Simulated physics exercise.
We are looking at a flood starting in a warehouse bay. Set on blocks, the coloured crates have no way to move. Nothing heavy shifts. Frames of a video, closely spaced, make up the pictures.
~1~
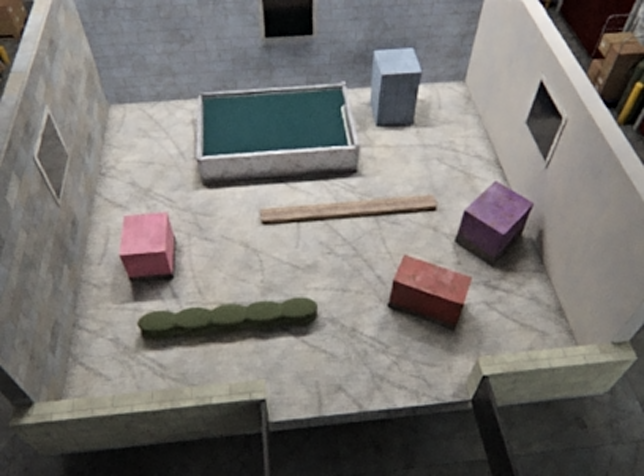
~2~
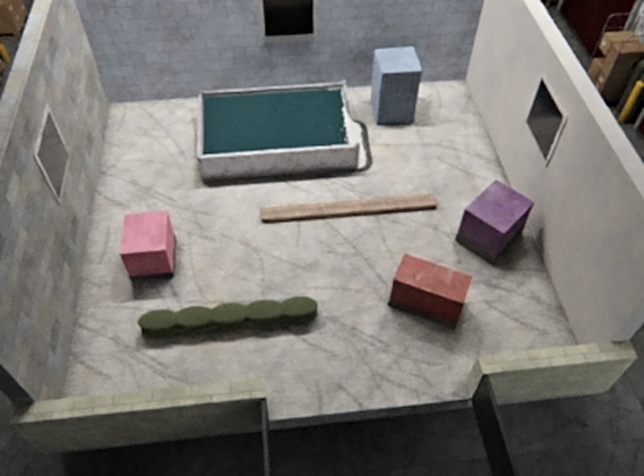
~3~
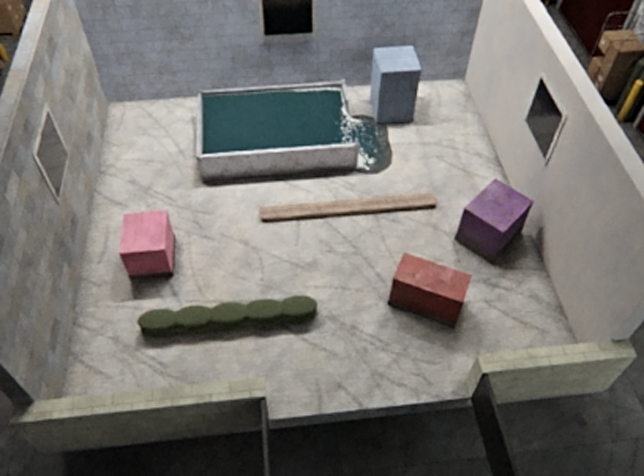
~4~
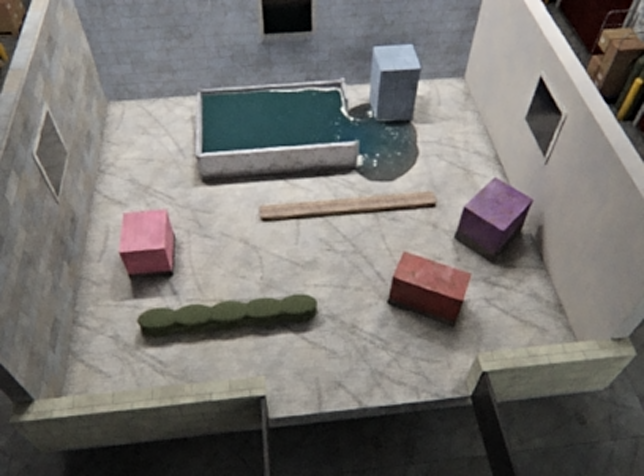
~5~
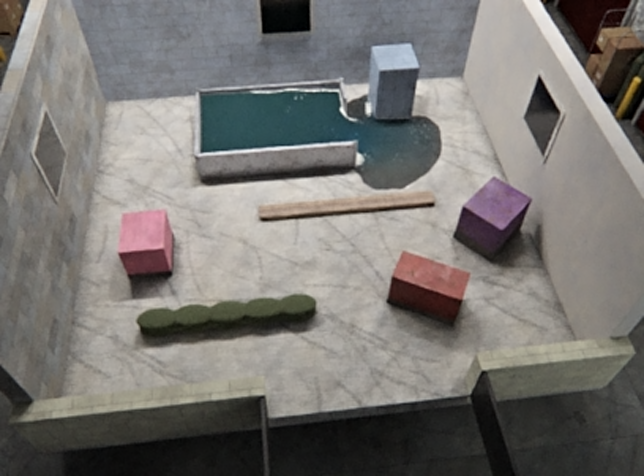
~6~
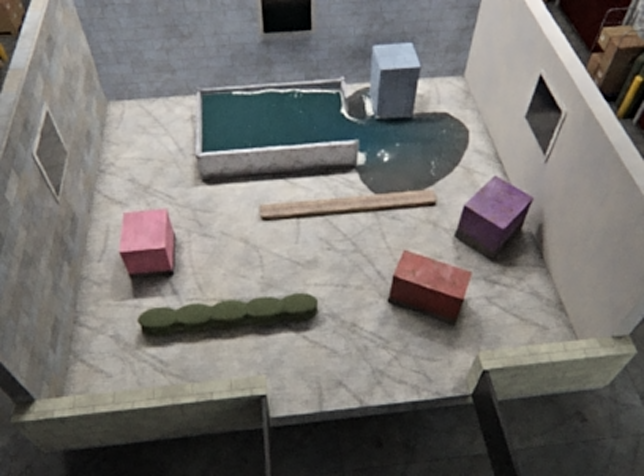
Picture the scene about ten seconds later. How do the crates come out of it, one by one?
The purple crate will be hit by the water; the pink crate will be spared; the red crate will be spared.
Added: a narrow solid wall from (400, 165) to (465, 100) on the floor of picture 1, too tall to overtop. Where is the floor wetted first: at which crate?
I'd go with the purple-painted one.
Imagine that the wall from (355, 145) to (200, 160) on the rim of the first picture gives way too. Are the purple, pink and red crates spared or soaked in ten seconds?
Here's how it goes: The purple crate is left untouched, the pink crate is swamped, and the red crate is swamped.
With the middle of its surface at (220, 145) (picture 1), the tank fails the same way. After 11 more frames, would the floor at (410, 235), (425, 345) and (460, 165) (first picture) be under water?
The first spot is inundated, the second not reached, and the third inundated.
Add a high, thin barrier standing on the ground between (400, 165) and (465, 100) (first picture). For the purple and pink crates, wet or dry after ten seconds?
Going one at a time, I'd say the purple crate is never reached, and the pink crate is never reached.
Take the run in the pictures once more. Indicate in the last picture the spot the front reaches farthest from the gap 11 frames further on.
Approximate pixel: (549, 286).
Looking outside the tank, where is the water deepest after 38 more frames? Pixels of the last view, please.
I'd mark about pixel (467, 92).
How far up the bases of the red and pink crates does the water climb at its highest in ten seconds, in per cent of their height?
Around 70 % and 70 %.
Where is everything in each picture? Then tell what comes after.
Still water in the open tank at (276, 123), in the first picture.
The front is at (356, 123), out from the gap at (350, 139), in the second picture.
Water pours out at (349, 139) and has run to (374, 121), in the third picture.
The front is at (408, 126), out from the gap at (349, 138), in the fourth picture.
Water pours out at (348, 138) and has run to (436, 132), in the fifth picture.
The front is at (457, 123), out from the gap at (349, 137), in the sixth picture.
A moment on, water covers 15 % of the floor; the purple crate water round its plinth, the pink crate not reached, the red crate not reached.
Next, water covers 20 % of the floor; the purple crate water round its plinth, the pink crate not reached, the red crate not reached.
Then, water covers 30 % of the floor; the purple crate water round its plinth, the pink crate not reached, the red crate water round its plinth.
Later, water covers 55 % of the floor; the purple crate water round its plinth, the pink crate not reached, the red crate water round its plinth.
In the end, water covers 85 % of the floor; the purple crate was topped, the pink crate stayed above the water, the red crate stayed above the water.
